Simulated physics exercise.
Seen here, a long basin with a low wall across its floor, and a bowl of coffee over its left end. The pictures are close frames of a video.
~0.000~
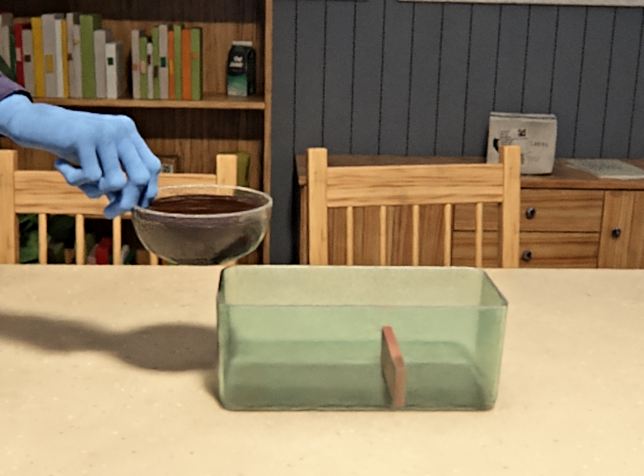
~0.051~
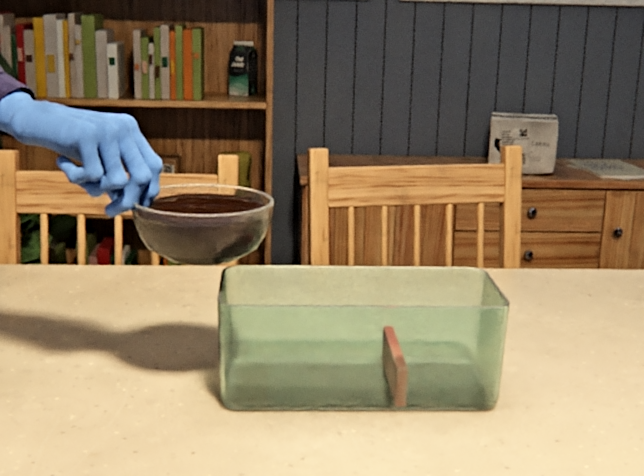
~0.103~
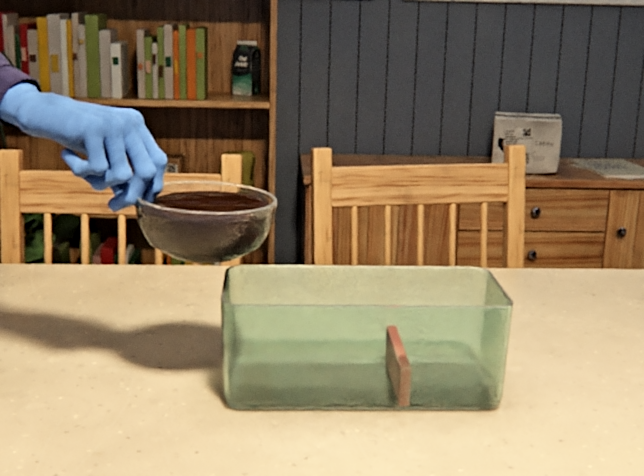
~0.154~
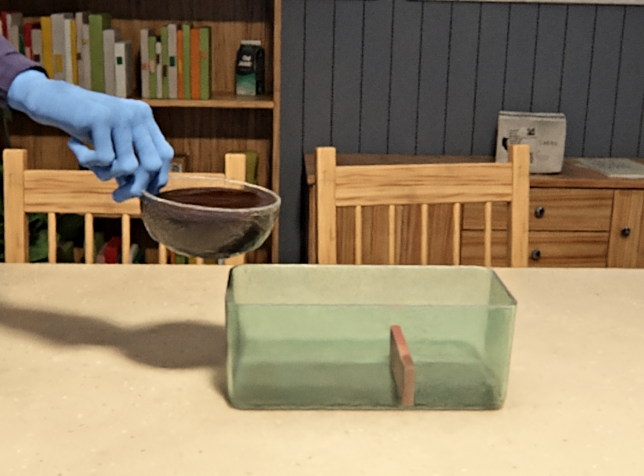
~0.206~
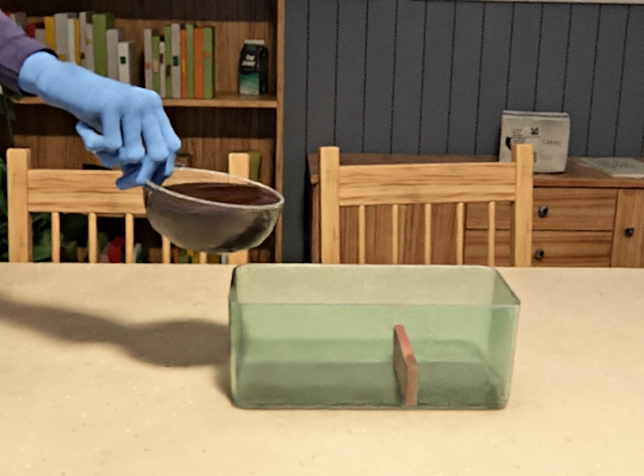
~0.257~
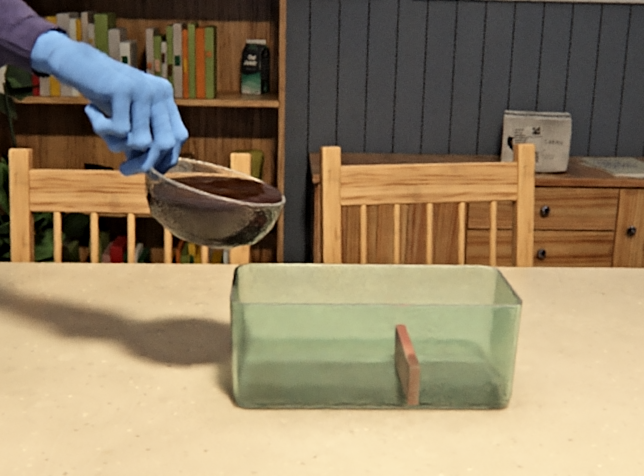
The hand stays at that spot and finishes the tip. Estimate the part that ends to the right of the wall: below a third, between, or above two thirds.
In the end under a third is right of the wall.
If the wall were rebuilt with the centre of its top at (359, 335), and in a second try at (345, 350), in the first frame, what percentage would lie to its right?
Near 55 % and 75 %.
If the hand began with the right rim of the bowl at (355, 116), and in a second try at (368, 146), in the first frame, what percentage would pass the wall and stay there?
About 60 and 60 per cent.
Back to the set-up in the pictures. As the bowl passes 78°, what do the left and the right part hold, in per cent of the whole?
Left: 30 %. Right: 0 %.
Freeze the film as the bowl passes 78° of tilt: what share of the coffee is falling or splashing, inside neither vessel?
Close to 45 per cent.
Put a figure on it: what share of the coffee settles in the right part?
It comes to 10 per cent or so.
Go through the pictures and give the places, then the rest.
In the first picture, it leans 0°; its right rim is at (271, 202); the coffee meets the walls at (135, 206) and (268, 208); the long basin's rim runs from (220, 286) to (495, 288); the wall's top is at (393, 347).
In the second picture, it leans 1°; its right rim is at (272, 202); the coffee meets the walls at (137, 206) and (270, 208).
In the third picture, it leans 3°; its right rim is at (275, 202); the coffee meets the walls at (141, 204) and (273, 205).
In the fourth picture, it leans 6°; its right rim is at (279, 202); the coffee meets the walls at (144, 199) and (276, 203).
In the fifth picture, it leans 10°; its right rim is at (282, 201); the coffee meets the walls at (148, 193) and (280, 198).
In the sixth picture, it leans 15°; its right rim is at (284, 201); the coffee meets the walls at (150, 186) and (284, 195); 1 per cent is over the edge.
A moment on, the bowl is tipped on its side and 28 per cent is still to pour, 28 is left of the wall and 0 right of it.
Next, the bowl is tipped right over and 0 per cent is still to pour, 92 is left of the wall and 5 right of it.
Then the bowl is tipped right over and 0 per cent is still to pour, 92 is left of the wall and 6 right of it.
Later the bowl is tipped right over and 0 per cent is still to pour, 90 is left of the wall and 8 right of it.
Finally, 90 per cent lies left of the wall, 8 right of it and 2 outside.
